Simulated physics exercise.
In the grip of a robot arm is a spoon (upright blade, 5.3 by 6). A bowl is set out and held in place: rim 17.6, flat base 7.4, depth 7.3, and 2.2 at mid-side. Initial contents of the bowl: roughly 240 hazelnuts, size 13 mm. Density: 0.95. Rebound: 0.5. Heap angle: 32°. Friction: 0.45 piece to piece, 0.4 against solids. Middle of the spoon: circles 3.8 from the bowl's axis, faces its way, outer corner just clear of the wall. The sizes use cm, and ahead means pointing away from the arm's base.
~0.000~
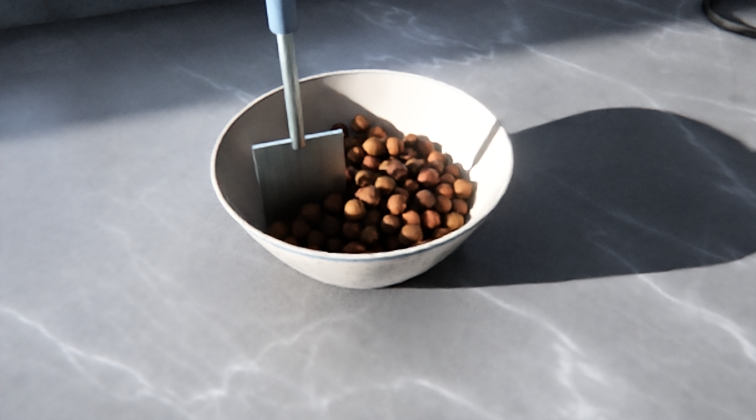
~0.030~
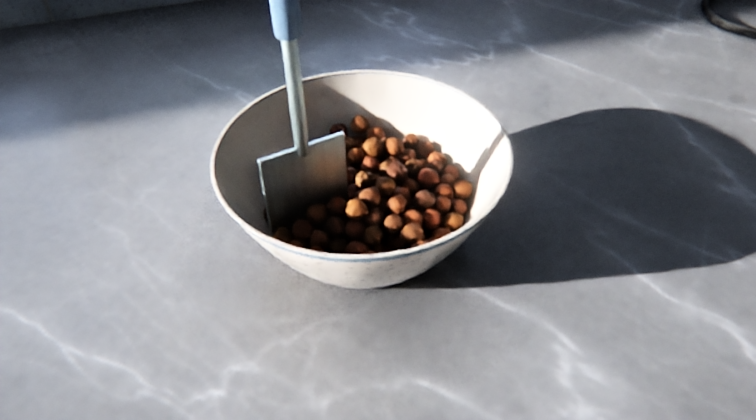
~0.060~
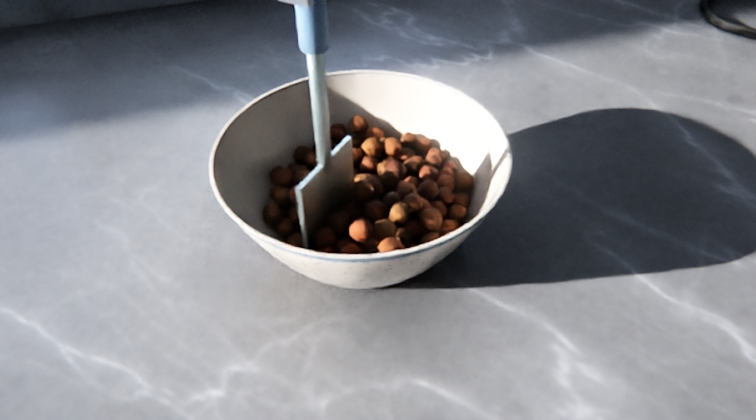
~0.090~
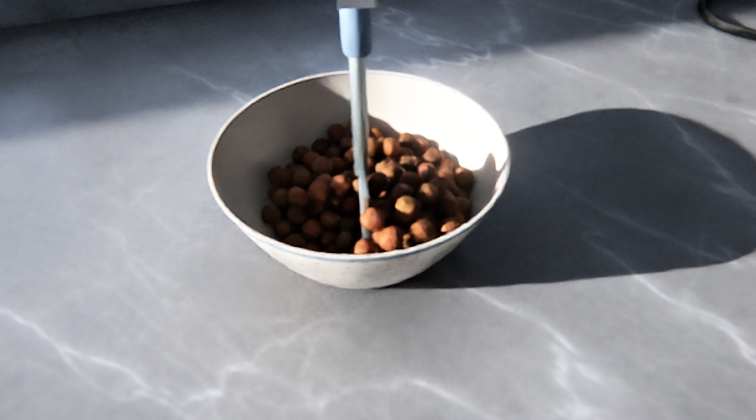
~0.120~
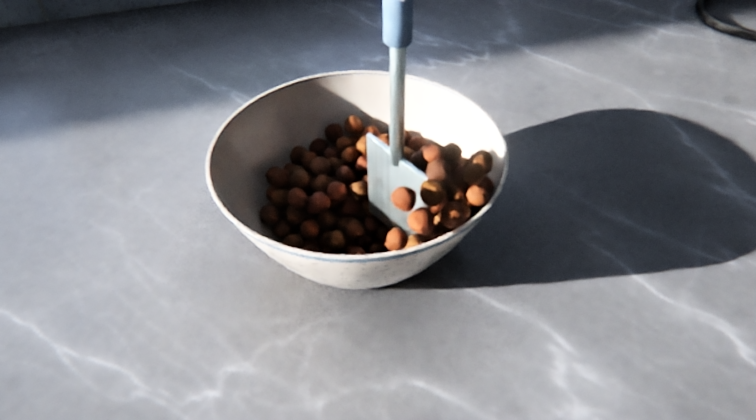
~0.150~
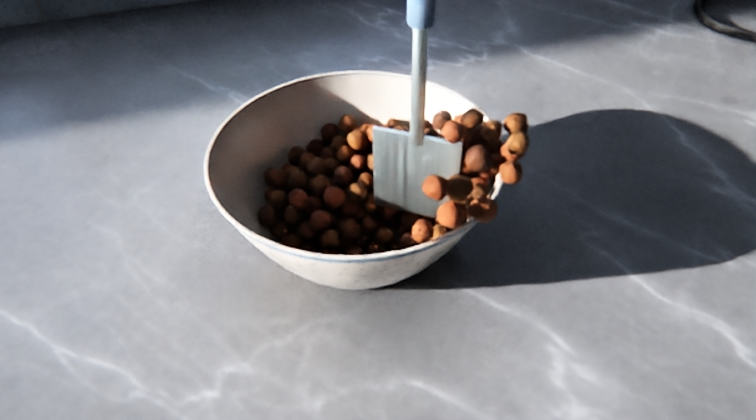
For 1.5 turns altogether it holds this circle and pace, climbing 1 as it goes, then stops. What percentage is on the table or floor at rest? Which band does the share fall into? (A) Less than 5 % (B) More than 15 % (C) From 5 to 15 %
The answer is B.
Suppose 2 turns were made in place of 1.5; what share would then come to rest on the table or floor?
Estimate: Near 45 %.
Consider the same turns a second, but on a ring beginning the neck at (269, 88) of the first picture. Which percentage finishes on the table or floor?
About 0 %.
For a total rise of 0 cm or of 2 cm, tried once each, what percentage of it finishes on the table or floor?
Estimates: 45 % and 30 %.
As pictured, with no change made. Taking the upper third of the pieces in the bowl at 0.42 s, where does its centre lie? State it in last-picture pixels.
Around (384, 237).
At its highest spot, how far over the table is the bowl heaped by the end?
It reaches some 5.0 cm above the table.
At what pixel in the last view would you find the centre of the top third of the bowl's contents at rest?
Somewhere close to (379, 210).
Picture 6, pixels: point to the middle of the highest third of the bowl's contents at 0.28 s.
Upper-third centre: Approx. (276, 125) px.
After 0.28 s, 294° round, highest piece 13 above the table; 181 in the bowl, 4 on the table or floor, 51 in flight or on the tool.
After 0.42 s, 83° round, highest piece 11 above the table; 145 in the bowl, 51 on the table or floor, 40 in flight or on the tool.
After 0.68 s, 180° round, highest piece 7 above the table; 130 in the bowl, 105 on the table or floor, 1 in flight or on the tool.
After 1.38 s, 180° round, highest piece 5 above the table; 130 in the bowl, 106 on the table or floor.
At rest, 130 in the bowl, 106 on the table or floor. That is 45 % on the table or floor.
